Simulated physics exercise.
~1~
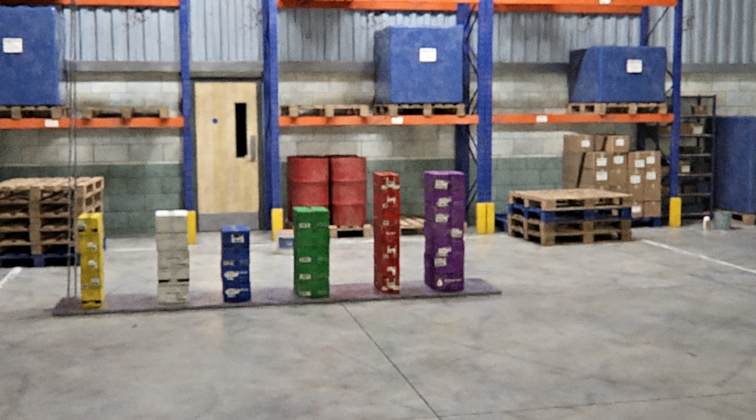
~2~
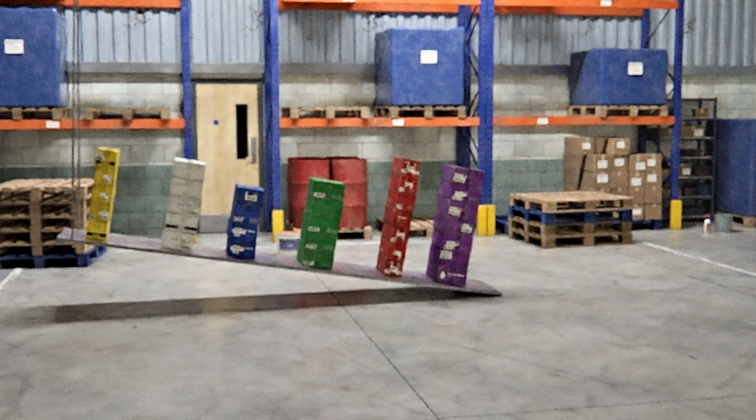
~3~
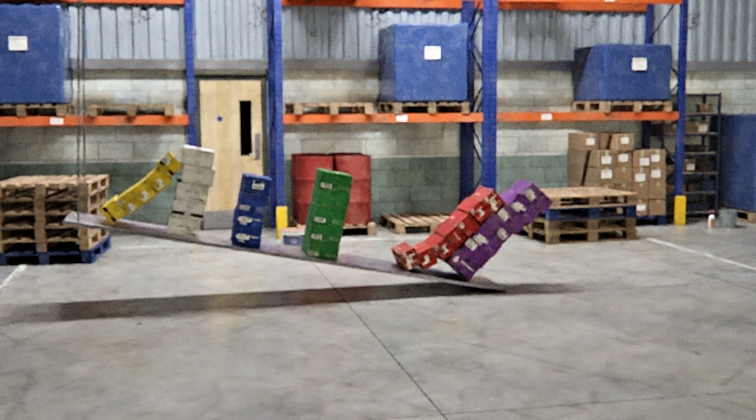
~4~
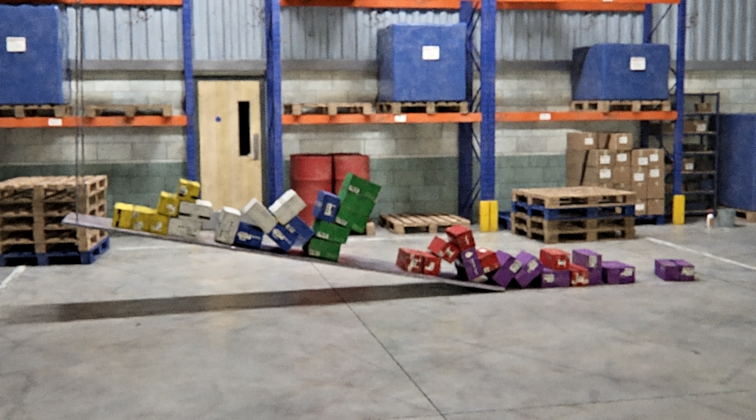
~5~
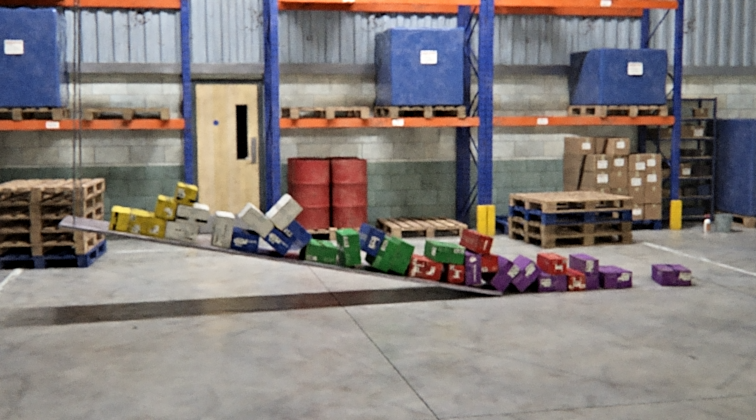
A long flat deck tilting up at its left end in a warehouse, six coloured box stacks leaning, toppling and settling in a jumble down to the floor.
